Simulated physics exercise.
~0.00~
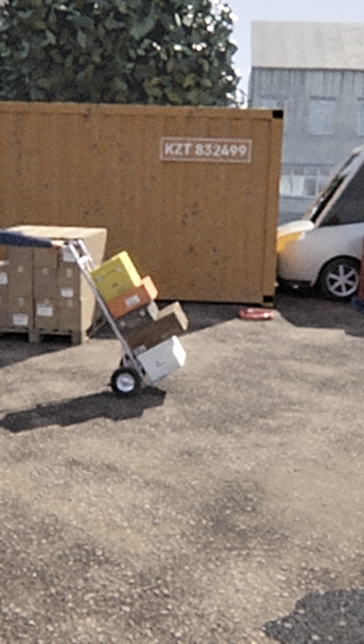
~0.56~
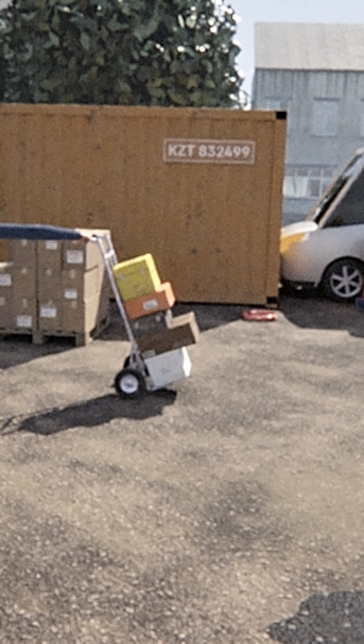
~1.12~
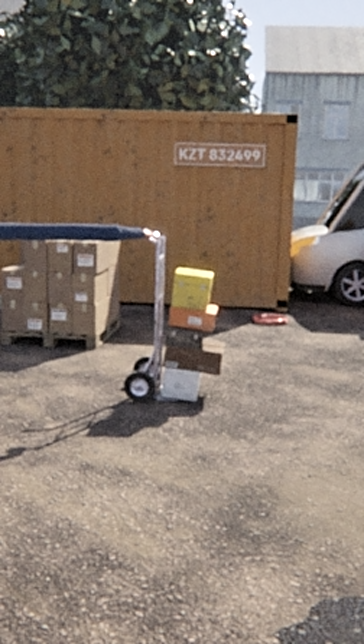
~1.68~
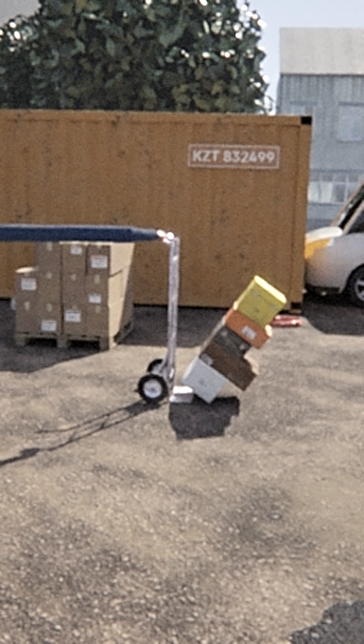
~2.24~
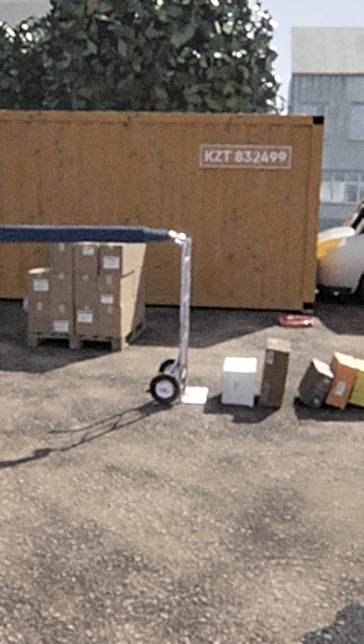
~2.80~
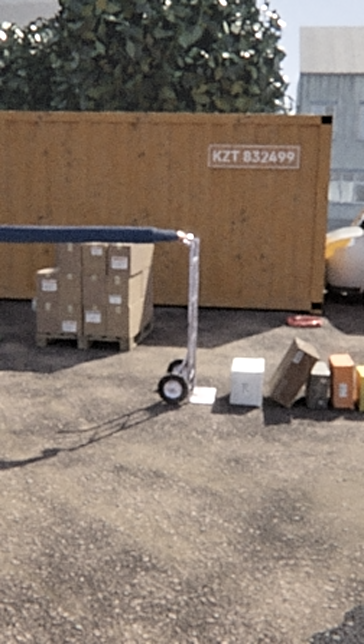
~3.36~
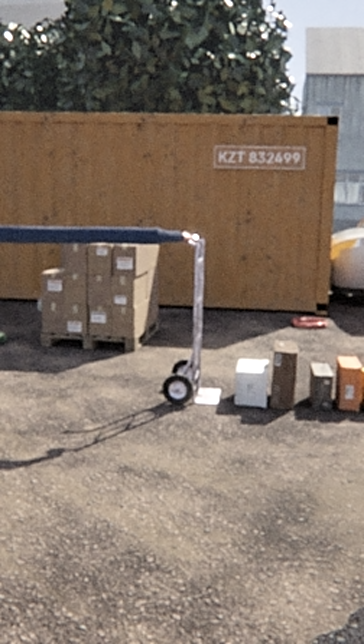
A hand truck tips upright and its stacked boxes topple forward, ending spread along the ground.
